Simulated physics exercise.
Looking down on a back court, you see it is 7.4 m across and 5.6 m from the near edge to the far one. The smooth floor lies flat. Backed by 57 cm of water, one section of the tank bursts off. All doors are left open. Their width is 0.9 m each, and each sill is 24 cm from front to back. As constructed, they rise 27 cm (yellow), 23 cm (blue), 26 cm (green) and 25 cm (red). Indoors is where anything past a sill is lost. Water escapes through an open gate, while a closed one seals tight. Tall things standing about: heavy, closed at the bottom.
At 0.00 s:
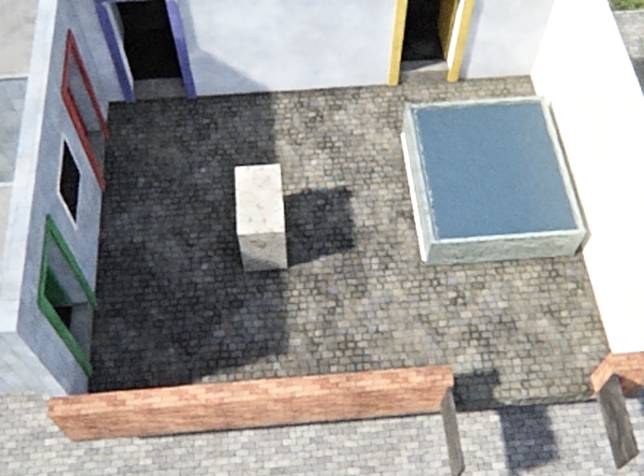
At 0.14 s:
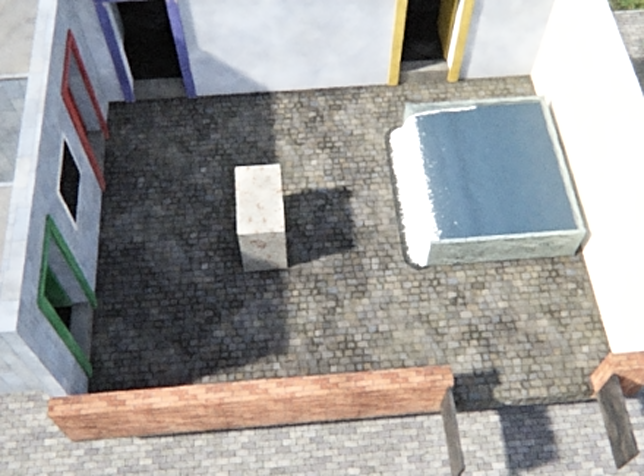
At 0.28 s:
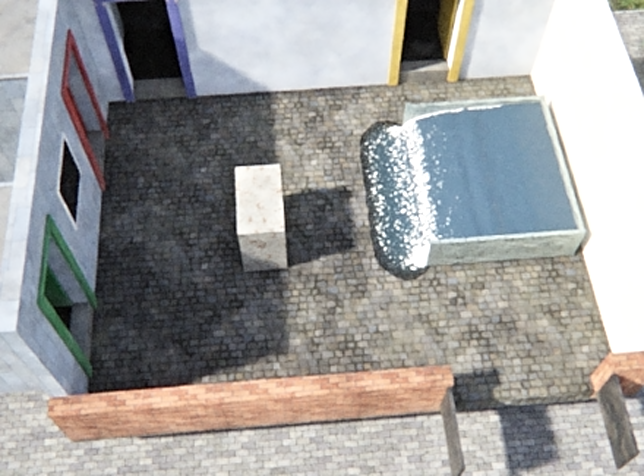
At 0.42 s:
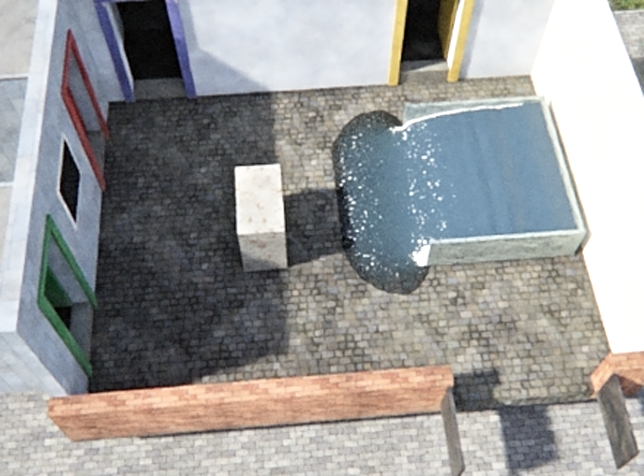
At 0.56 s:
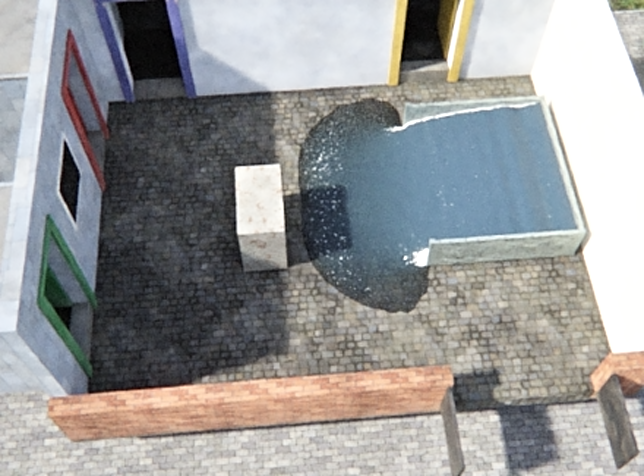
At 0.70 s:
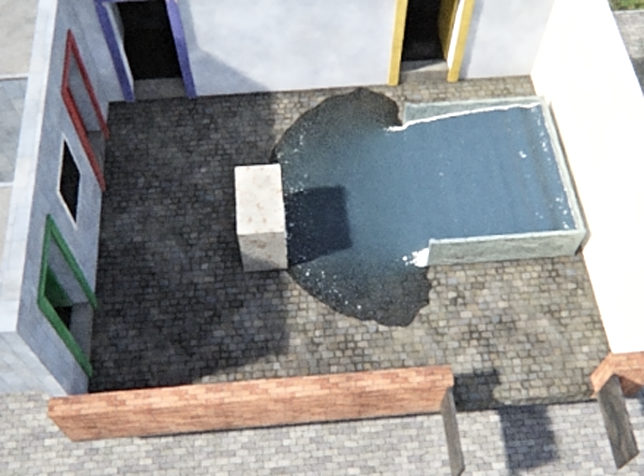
A walled courtyard of dark stone paving is seen from high above, with a low brick wall along the near edge and a pale block standing near the middle. A wide tank of blue water sits at right, a blue doorway and a yellow one open at the back, and red and green surrounds line the left wall. The tank's left side bursts and water pours out, spreading leftward in a rounded sheet up to the block, while the view stays still.
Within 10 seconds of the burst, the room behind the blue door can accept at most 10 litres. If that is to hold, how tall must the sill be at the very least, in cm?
Close to 25 cm is just enough.
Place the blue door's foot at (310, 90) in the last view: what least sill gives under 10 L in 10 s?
You'd want it roughly 8.5 cm high.
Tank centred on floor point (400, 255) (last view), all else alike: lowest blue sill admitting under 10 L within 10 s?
About 13.5 cm.
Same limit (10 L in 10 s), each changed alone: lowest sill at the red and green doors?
Some 23 cm for red, some 14.5 cm for green.
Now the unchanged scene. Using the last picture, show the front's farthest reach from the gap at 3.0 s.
The farthest wet point sits near (87, 416) in the last view.
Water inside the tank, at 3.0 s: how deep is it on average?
I'd put it near 14 cm.
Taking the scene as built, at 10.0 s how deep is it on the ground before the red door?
Some 8.5 cm.
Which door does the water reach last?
It's the yellow door.
After 1.4 s water covers 40 % of the floor, deepest (38 cm) near (286, 222); it has not reached the blue door.
After 3.0 s water covers 60 % of the floor, deepest (40 cm) near (140, 116); 26 cm at the blue door, 0 litres in over its 23 cm sill.
After 10.0 s water covers 100 % of the floor, deepest (18 cm) near (535, 297); 8 cm at the blue door, 16 litres in over its 23 cm sill.
At the blue door as built, the water arrived by 2.0 s and peaked near 27 cm at 3.4 s.
With a sill of 21.5 cm, 21 litres would have come in within the 10 s; with 29 cm, 4 litres. So under 10 litres takes about 25 cm.
